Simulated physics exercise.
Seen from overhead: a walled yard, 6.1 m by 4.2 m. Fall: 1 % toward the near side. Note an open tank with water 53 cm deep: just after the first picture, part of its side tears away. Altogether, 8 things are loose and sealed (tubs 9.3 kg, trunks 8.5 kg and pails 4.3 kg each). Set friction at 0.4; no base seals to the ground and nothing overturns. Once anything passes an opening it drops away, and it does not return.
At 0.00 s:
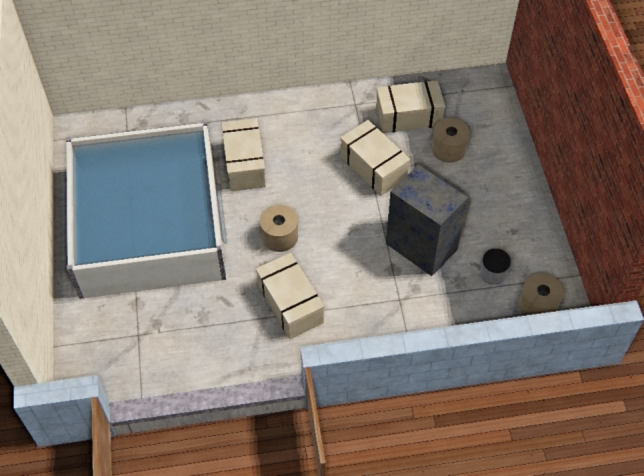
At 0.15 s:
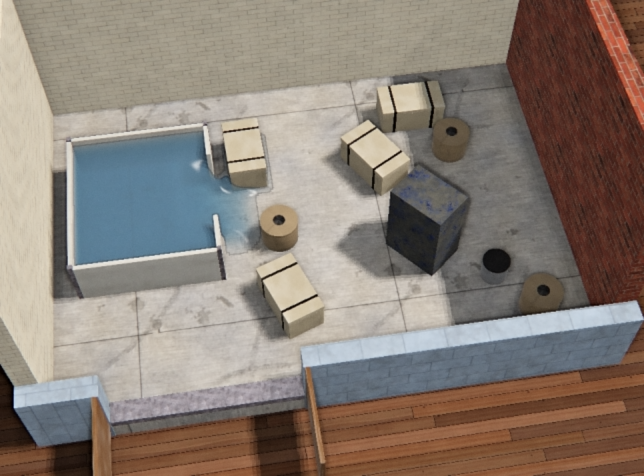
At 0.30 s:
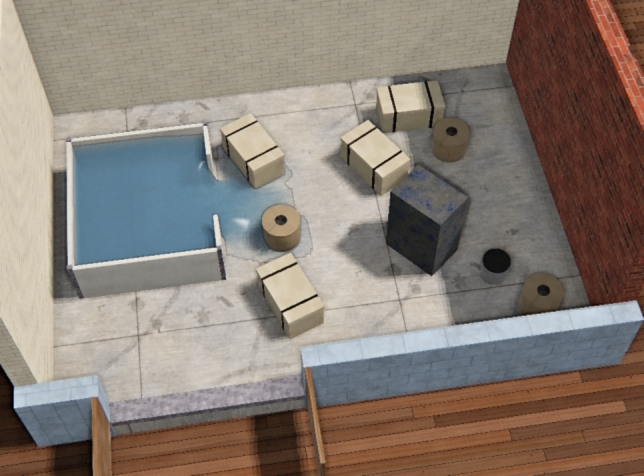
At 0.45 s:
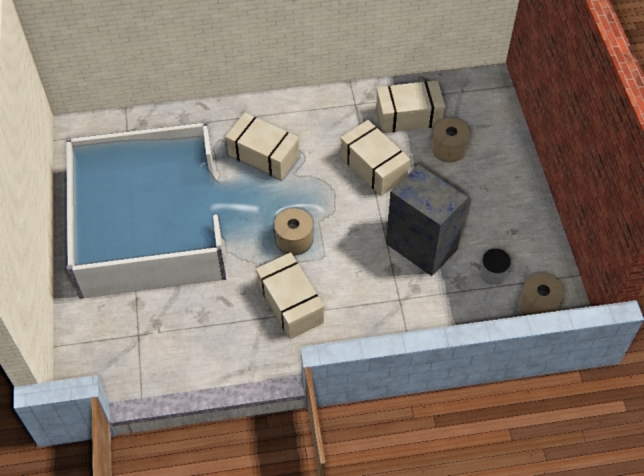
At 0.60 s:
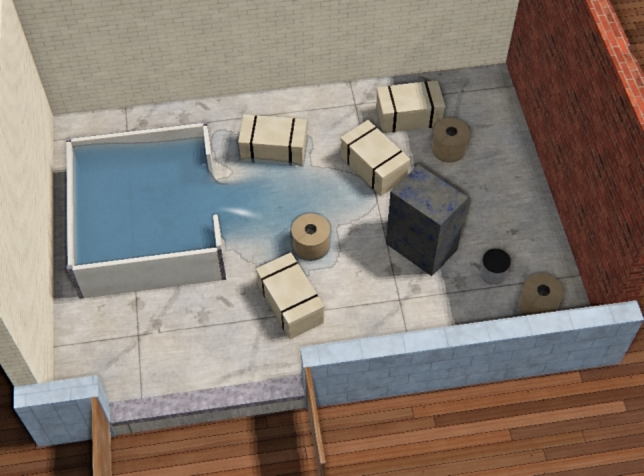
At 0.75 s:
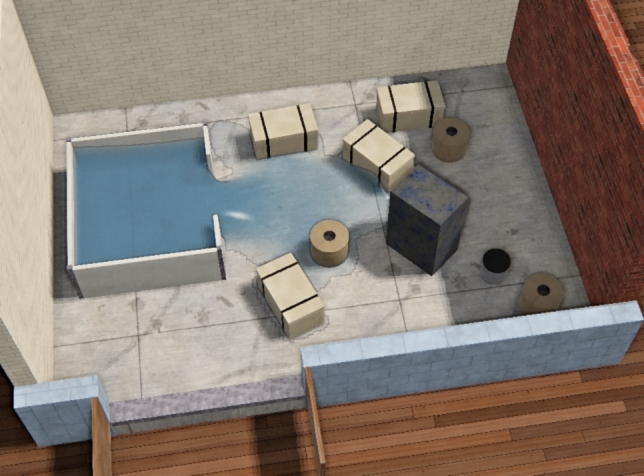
Water poured through a gap that opened in the right side of a pool and spread across the yard floor, turning and pushing a nearby strapped box and then sliding a round tub to the right.
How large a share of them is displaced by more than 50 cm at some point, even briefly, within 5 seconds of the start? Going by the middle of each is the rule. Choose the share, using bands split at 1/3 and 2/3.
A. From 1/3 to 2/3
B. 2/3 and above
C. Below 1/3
Answer: B.
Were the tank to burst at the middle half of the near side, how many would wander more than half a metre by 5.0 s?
That would give 0.
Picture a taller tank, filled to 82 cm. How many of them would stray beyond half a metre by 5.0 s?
That would make 7 of them.
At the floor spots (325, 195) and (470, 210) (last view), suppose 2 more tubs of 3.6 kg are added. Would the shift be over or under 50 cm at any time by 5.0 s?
In that order: Over, past it.
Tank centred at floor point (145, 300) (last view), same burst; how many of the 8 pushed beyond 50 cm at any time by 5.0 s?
7.
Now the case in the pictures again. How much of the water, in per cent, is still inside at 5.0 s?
About 100 in a hundred parts of the water.
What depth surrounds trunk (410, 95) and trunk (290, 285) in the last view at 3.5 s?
Some 14 cm at the first, some 1 cm at the second.
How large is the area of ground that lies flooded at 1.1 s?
Wet area: Approx. 9.0 m2.
After 1.1 s 2 of 8 are over 50 cm from their spots; 0 afloat.
After 2.2 s 5 of 8 are over 50 cm from their spots; 4 afloat.
After 3.5 s 5 of 8 are over 50 cm from their spots; 6 afloat.
After 5.0 s 7 of 8 are over 50 cm from their spots, and 7 have been at some point; 7 afloat.
